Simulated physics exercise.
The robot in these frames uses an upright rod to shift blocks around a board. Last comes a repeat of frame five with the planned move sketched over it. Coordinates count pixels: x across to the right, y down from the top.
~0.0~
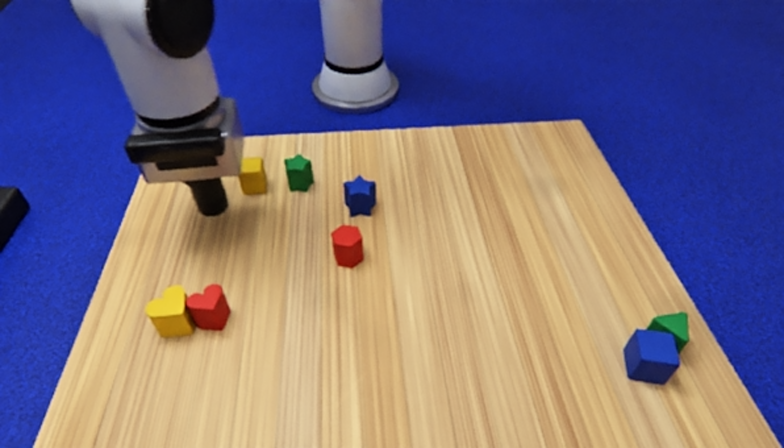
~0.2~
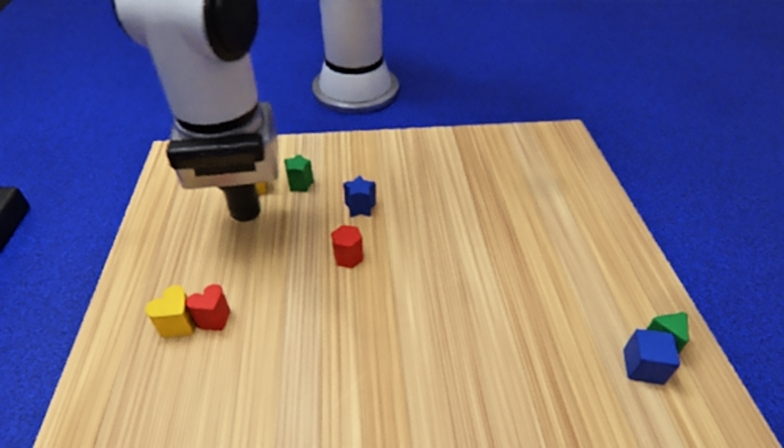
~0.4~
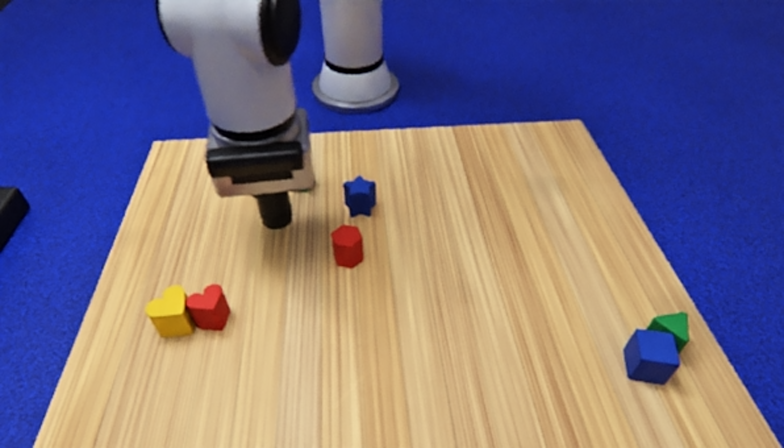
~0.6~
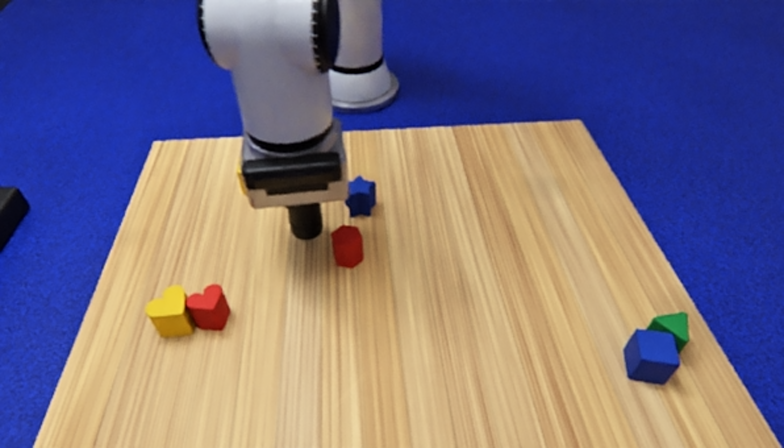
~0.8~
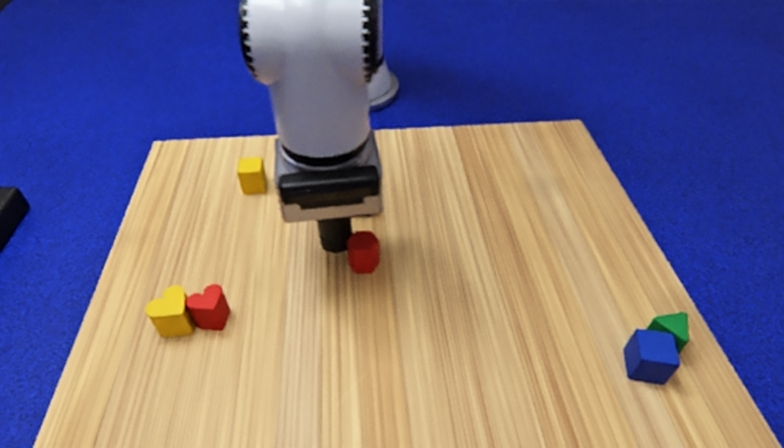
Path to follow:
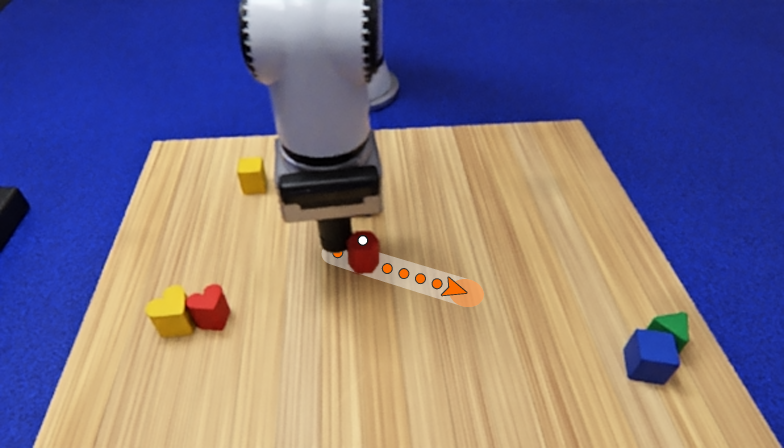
Robot arm sliding its upright rod rightward across a wooden board of coloured blocks, nudging a red six-sided block slightly right.
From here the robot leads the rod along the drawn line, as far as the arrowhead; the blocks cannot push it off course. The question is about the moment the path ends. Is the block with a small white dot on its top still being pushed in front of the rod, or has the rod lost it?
Once the path is finished, the block with a small white dot on its top still sits ahead of the rod.
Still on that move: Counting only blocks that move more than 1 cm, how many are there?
It will shift just one block.
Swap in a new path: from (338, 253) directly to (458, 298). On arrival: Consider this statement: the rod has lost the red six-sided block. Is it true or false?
The statement is incorrect.
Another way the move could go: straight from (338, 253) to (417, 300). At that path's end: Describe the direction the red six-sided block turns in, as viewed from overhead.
The turn is anti-clockwise.
Path on the board, straight from (338, 253) to (466, 293); the dot is on the red six-sided block.
The first path, step by step. One third of the way, rod (379, 255); red six-sided block (408, 255).
Two thirds of the way, rod (422, 268); red six-sided block (453, 269).
At the end, rod (468, 282); blue star in place; red six-sided block (501, 285).
